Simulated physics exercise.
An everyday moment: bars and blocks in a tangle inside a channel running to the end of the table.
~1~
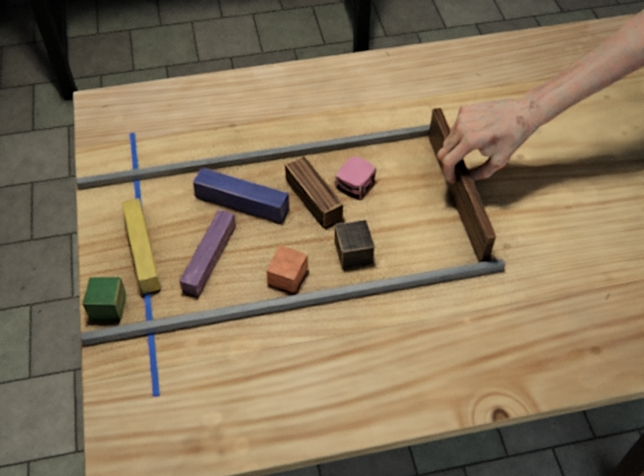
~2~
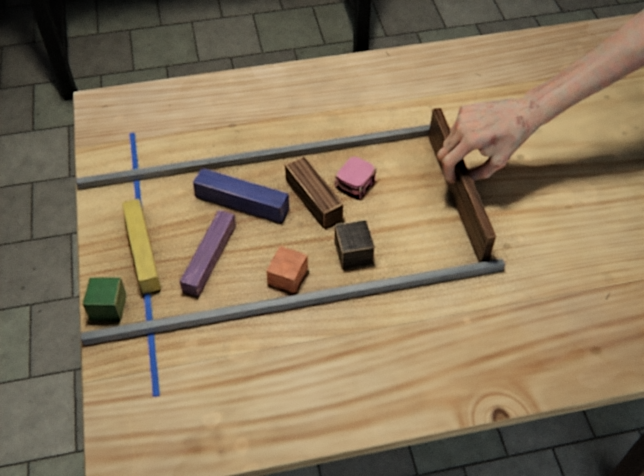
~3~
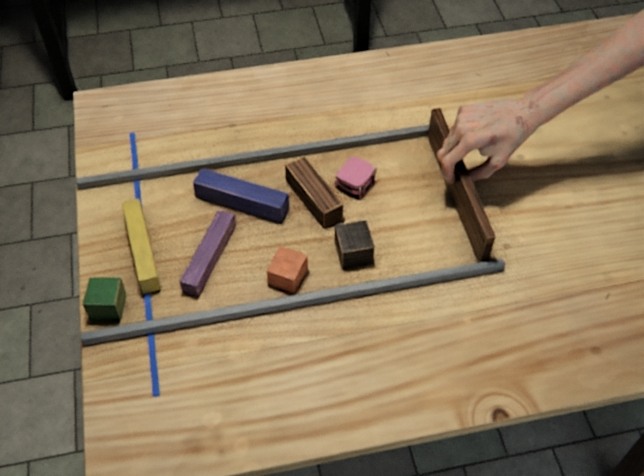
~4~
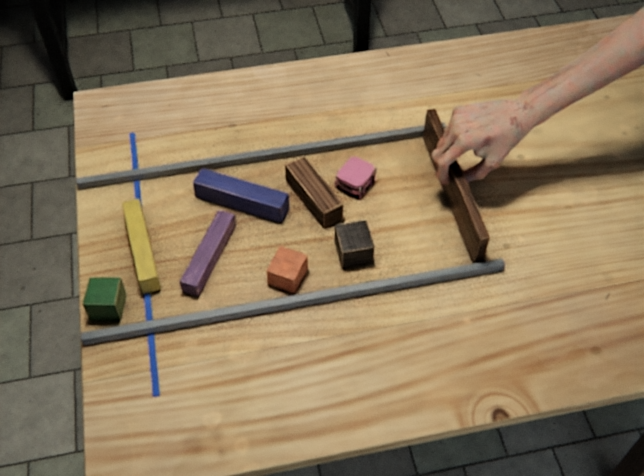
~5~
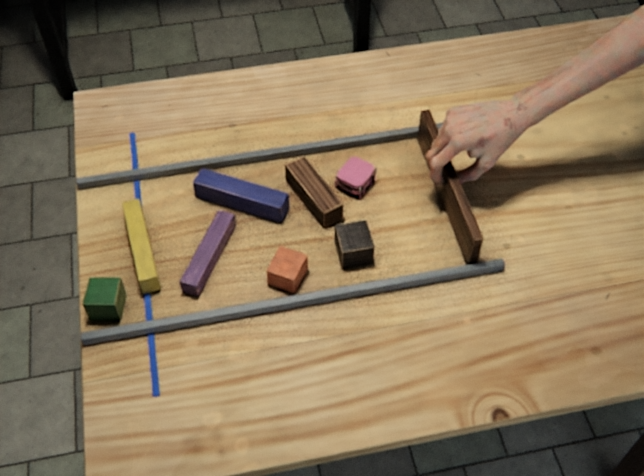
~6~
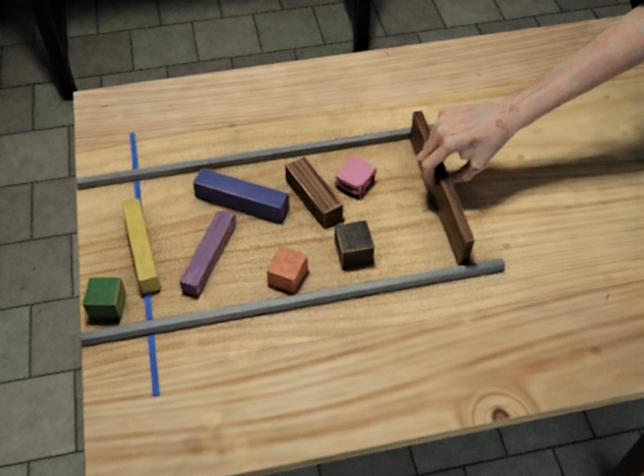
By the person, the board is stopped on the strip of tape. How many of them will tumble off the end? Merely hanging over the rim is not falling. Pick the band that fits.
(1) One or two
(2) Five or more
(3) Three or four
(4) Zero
Three or four (3).
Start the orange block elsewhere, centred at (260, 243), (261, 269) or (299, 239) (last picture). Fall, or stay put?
At each spot in turn it holds steady, holds steady and holds steady.
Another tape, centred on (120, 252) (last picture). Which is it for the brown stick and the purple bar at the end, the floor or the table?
Here the brown stick is on by the end and the purple bar is off by the end.
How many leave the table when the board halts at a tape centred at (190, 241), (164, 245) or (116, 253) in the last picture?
Respectively, 0, 2 and 5.
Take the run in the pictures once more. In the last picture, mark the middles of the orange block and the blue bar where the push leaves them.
The orange block at (97, 312), the blue bar at (80, 237).
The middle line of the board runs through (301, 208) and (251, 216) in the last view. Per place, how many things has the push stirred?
Counts: 6 / 6.
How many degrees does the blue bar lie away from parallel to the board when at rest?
Near 35 degrees.
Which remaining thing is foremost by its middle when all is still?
Blue bar.
A little later, none off yet; green block at rest near (105, 299); yellow bar at rest near (141, 245); purple bar at rest near (209, 252).
When it is over, the number that fall off is three or four; down, purple bar, yellow bar and green block.
